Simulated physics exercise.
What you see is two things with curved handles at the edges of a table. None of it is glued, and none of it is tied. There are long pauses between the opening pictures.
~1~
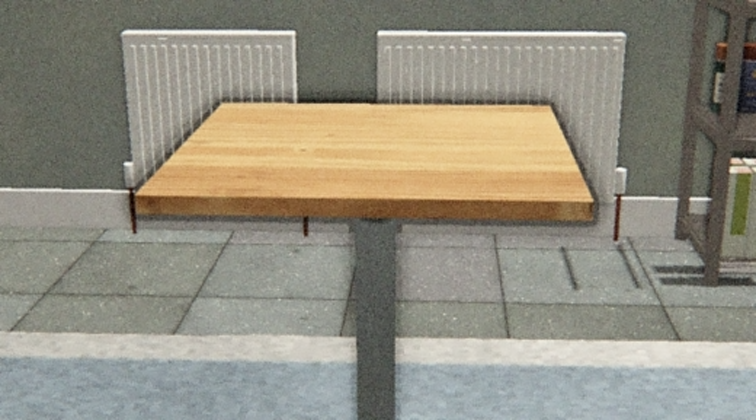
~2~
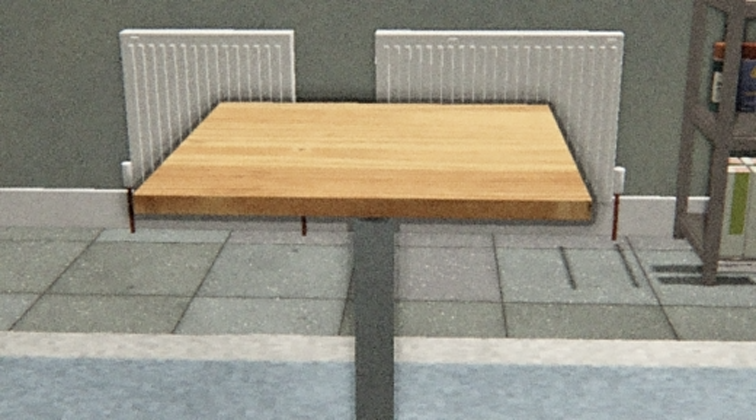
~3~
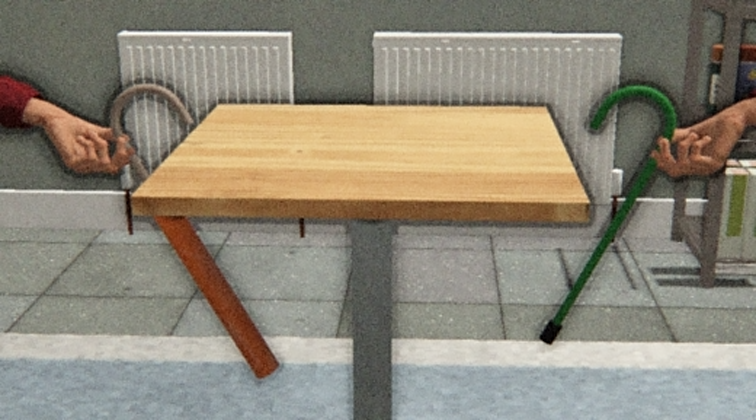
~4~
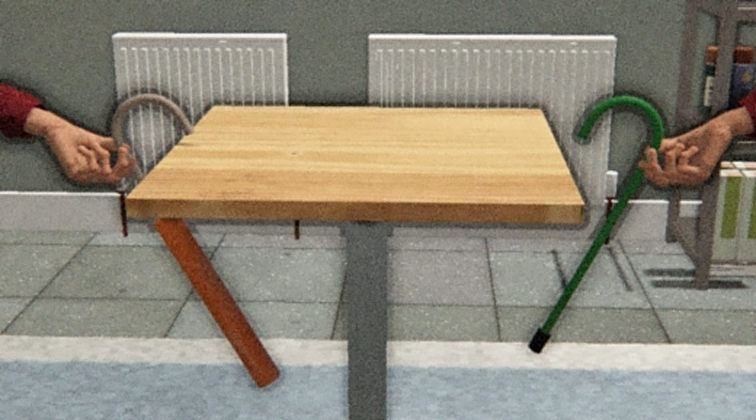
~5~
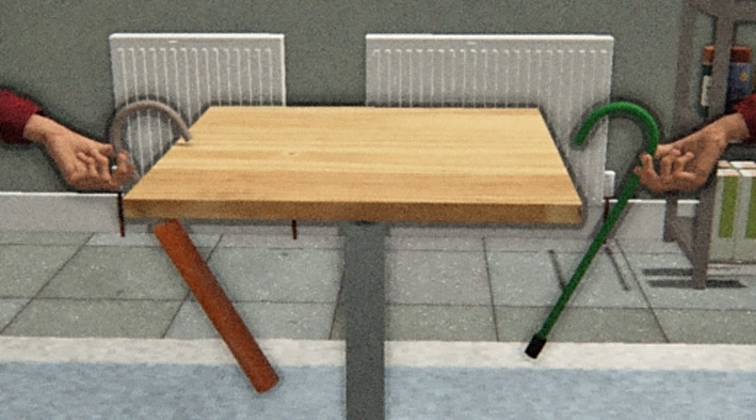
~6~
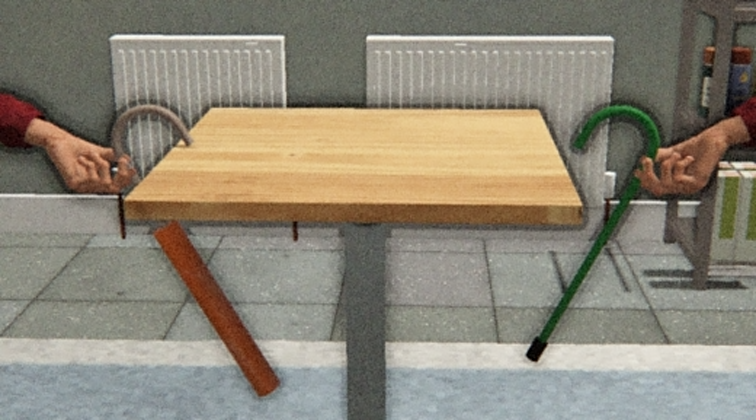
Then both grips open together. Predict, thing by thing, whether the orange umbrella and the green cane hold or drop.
I expect that the orange umbrella holds, the green cane drops.
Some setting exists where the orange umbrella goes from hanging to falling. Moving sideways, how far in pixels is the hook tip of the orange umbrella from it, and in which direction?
About 16 pixels left.
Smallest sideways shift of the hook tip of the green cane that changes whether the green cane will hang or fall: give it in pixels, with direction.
About 20 pixels left.
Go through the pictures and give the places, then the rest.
Table (375, 152), in the first picture.
Table (373, 151), in the second picture.
Still on the way; orange umbrella (213, 232); table (371, 153), in the third picture.
Still on the way; green cane (572, 223); table (366, 155), in the fourth picture.
Still on the way; orange umbrella (213, 247); table (364, 155), in the fifth picture.
In place, still held; orange umbrella (214, 251); green cane (569, 232); table (364, 156), in the sixth picture.
Then, 0.30 s later than the last frame, orange umbrella at rest near (213, 252); green cane dropping near (559, 407).
Then, 0.44 s later than the last frame, orange umbrella at rest near (211, 252); green cane dropping.
When it is over, the orange umbrella stays hooked on the edge, near (213, 252); the green cane falls to the floor.
